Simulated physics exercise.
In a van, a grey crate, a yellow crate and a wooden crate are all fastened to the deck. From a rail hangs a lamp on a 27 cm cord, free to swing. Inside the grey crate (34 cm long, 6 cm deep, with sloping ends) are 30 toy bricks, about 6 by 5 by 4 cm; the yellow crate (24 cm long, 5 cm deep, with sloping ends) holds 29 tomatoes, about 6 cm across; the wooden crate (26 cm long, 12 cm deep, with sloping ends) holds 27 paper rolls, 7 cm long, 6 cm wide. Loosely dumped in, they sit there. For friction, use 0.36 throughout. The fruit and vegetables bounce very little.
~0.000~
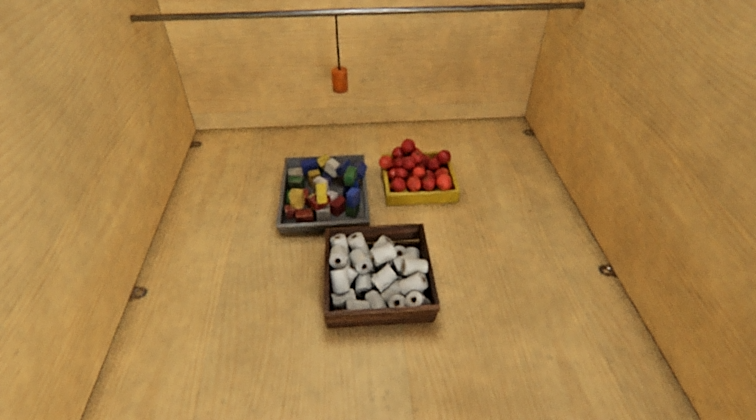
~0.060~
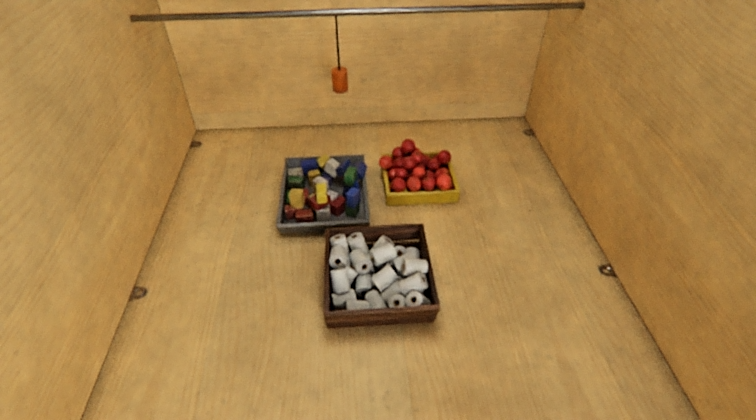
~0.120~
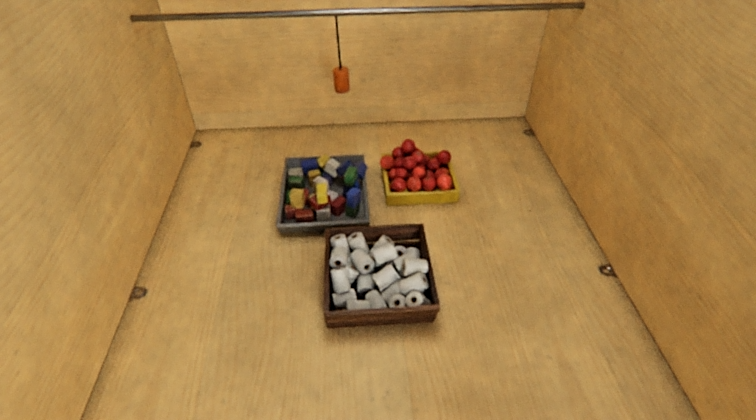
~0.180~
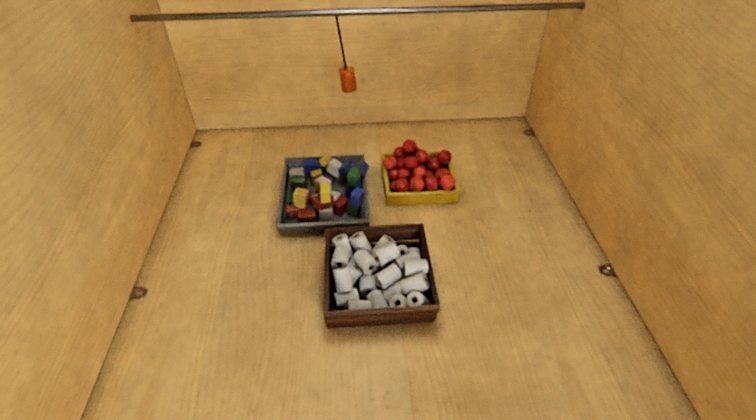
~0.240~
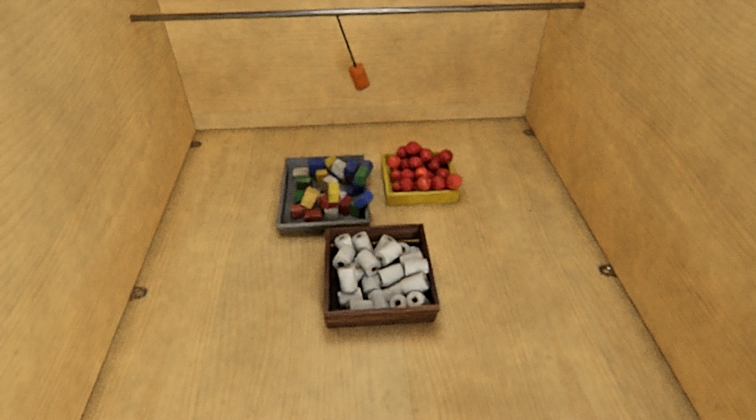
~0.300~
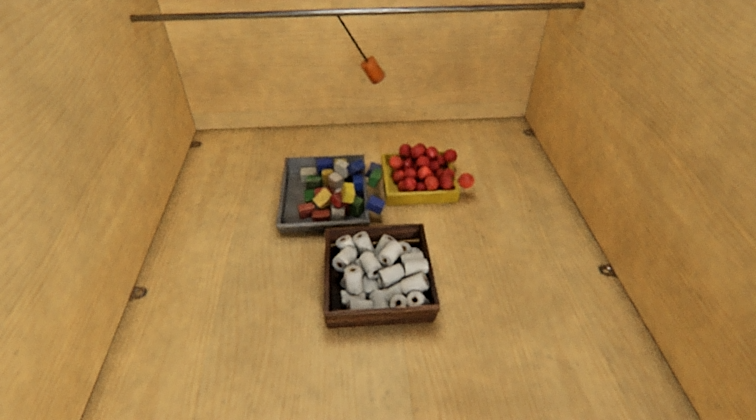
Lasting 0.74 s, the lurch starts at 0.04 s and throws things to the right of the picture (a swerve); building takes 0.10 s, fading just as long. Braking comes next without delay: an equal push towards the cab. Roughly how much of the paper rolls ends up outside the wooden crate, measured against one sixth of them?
Outside the wooden crate end up fewer than one in six of the paper rolls.
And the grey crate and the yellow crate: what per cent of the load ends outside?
Grey crate 20 %, yellow crate 45 %.
After 0.59 s, 6 of 30 out of the grey crate, 12 of 29 out of the yellow crate and 0 of 27 out of the wooden crate.
After 0.96 s, 6 of 30 out of the grey crate, 13 of 29 out of the yellow crate and 0 of 27 out of the wooden crate.
After 1.46 s, 6 of 30 out of the grey crate, 13 of 29 out of the yellow crate and 0 of 27 out of the wooden crate.
Final count (at 2.12 s), 6 of 30 out of the grey crate, 13 of 29 out of the yellow crate and 0 of 27 out of the wooden crate. Asked share, 0 of 27, 0 per cent.
